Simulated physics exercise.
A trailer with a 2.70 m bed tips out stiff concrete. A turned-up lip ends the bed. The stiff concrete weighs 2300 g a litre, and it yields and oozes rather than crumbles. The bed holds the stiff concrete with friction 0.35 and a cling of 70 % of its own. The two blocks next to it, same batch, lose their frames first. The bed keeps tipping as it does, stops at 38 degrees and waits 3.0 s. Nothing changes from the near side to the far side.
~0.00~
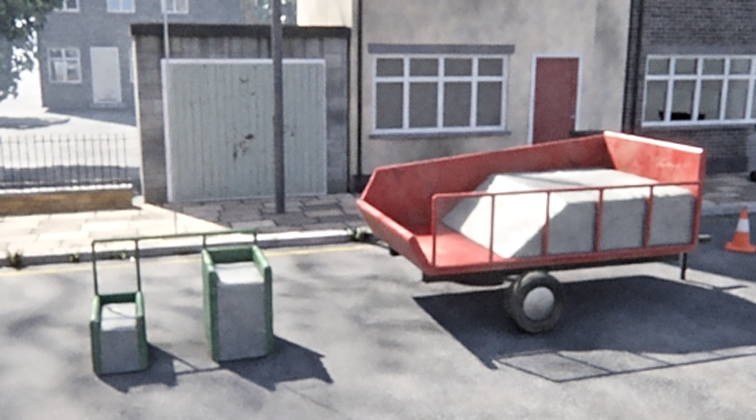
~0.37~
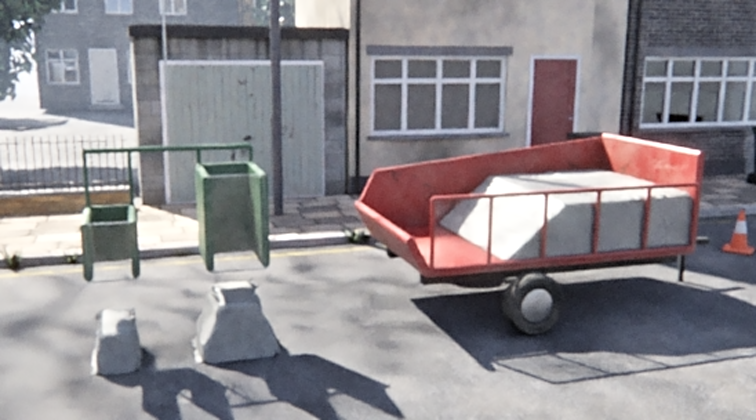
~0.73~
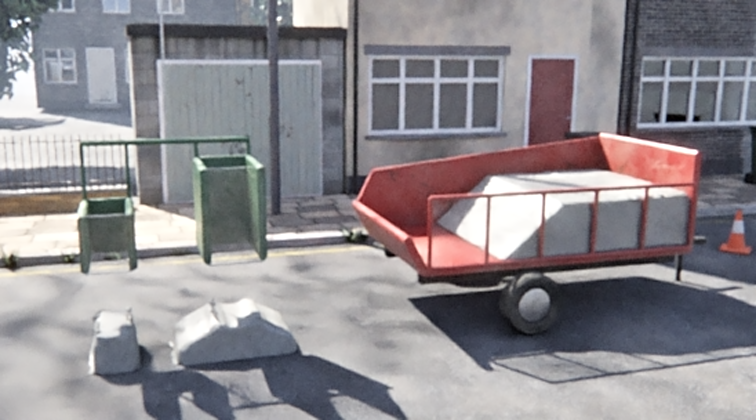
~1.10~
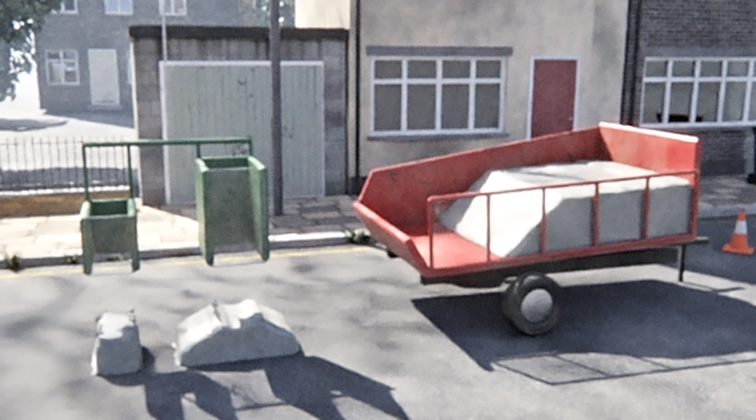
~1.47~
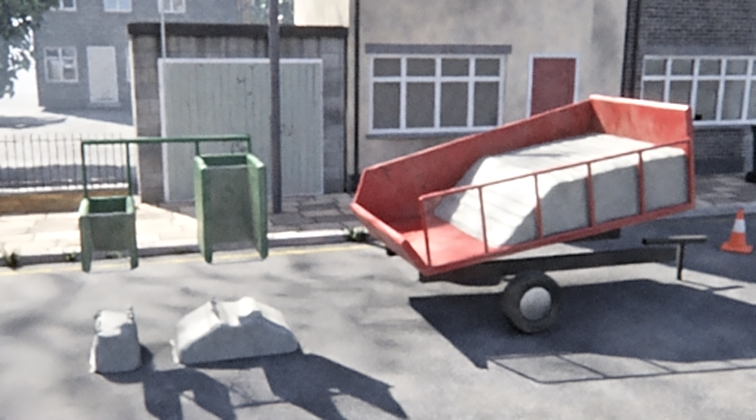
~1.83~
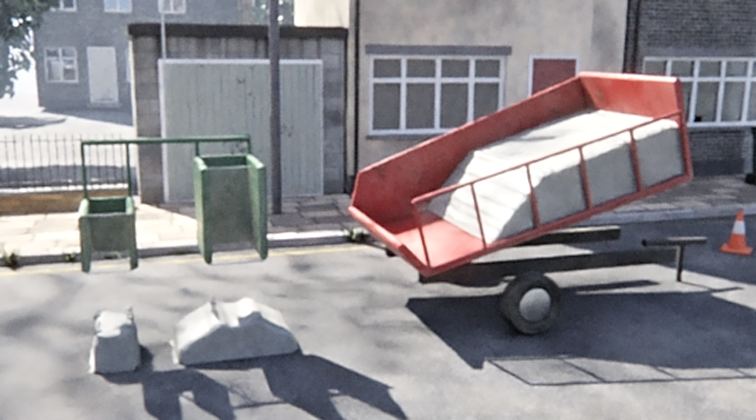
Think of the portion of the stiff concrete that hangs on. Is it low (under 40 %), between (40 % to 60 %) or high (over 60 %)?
Expect low, that is under 40 %.
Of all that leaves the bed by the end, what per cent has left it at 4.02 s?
About 80 %.
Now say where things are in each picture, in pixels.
Top of the high end at (700, 154), tilt 0 degrees; foremost bit of the stiff concrete at (510, 257); block heights 36 cm, 65 cm (left to right), in the first picture.
Top of the high end at (698, 156), tilt 0 degrees; foremost bit of the stiff concrete at (508, 258); block heights 34 cm, 49 cm (left to right), in the second picture.
Top of the high end at (695, 156), tilt 0 degrees; foremost bit of the stiff concrete at (505, 258); block heights 32 cm, 33 cm (left to right), in the third picture.
Top of the high end at (695, 143), tilt 3 degrees; foremost bit of the stiff concrete at (506, 253); block heights 32 cm, 33 cm (left to right), in the fourth picture.
Top of the high end at (685, 111), tilt 9 degrees; foremost bit of the stiff concrete at (501, 243); block heights 32 cm, 33 cm (left to right), in the fifth picture.
Top of the high end at (674, 84), tilt 15 degrees; foremost bit of the stiff concrete at (494, 238); block heights 32 cm, 33 cm (left to right), in the sixth picture.
After 2.48 s, the tilt is 26 degrees and 100 % is on the bed.
After 3.25 s, the tilt is 38 degrees and 94 % is on the bed.
After 4.02 s, the tilt is 38 degrees and 47 % is on the bed.
After 4.79 s, the tilt is 38 degrees and 33 % is on the bed.
After 6.28 s, the tilt is 38 degrees and 33 % is on the bed.
